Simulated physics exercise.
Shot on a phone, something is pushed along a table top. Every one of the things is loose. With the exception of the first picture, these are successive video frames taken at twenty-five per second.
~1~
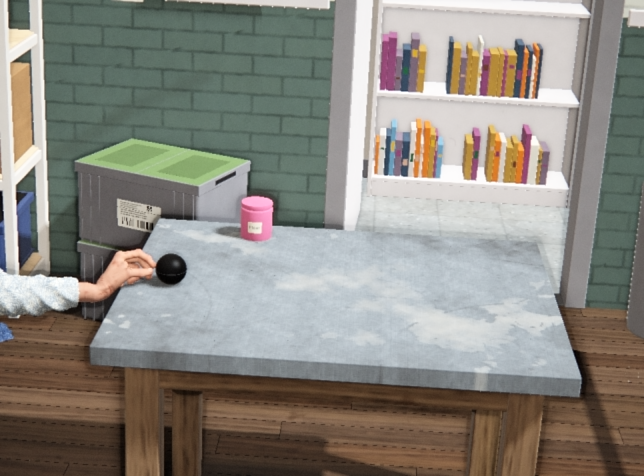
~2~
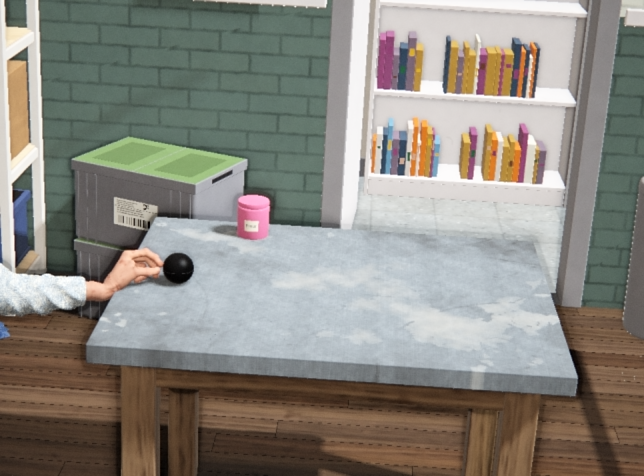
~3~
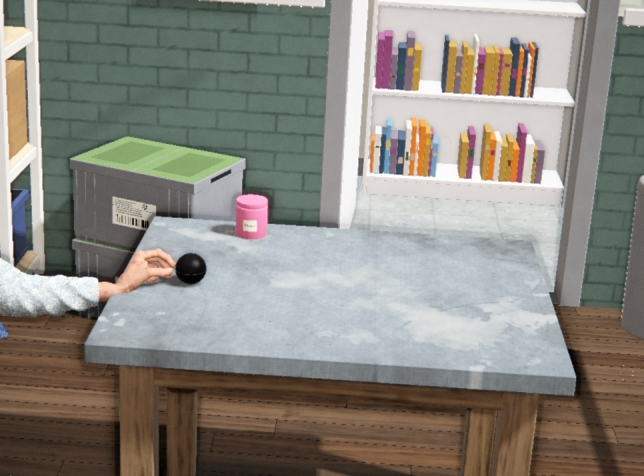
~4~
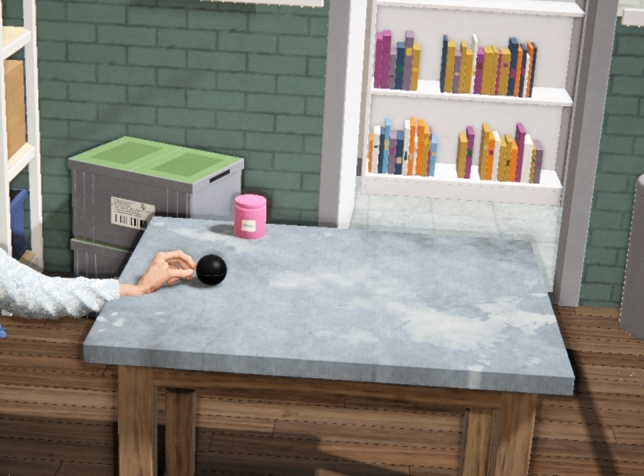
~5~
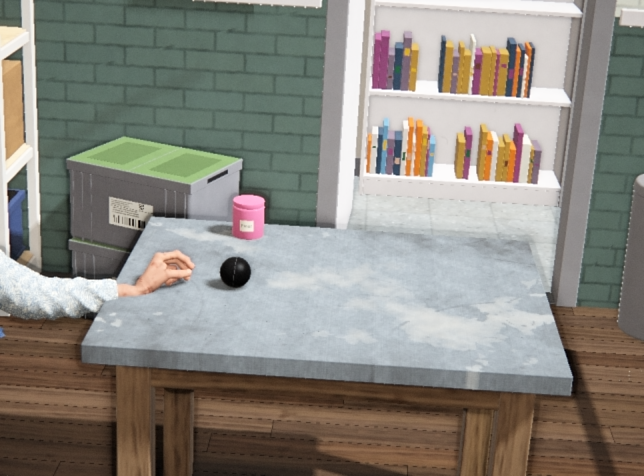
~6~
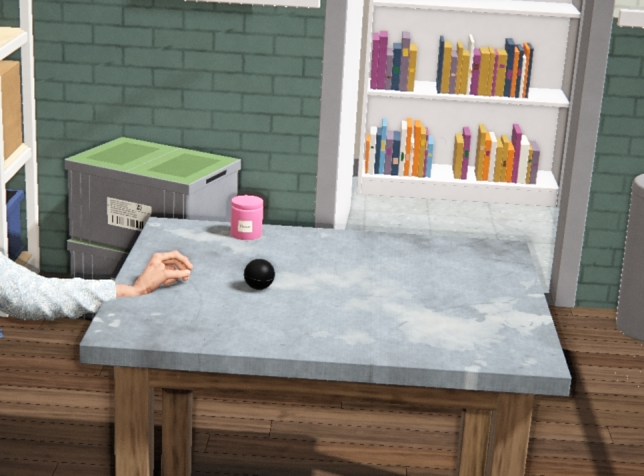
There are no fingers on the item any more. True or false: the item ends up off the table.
True.
Then, 0.40 s later than the last frame, black ball moved well along near (493, 290).
Then, 0.80 s later than the last frame, black ball now off the table.
When it is over, off the table, black ball.
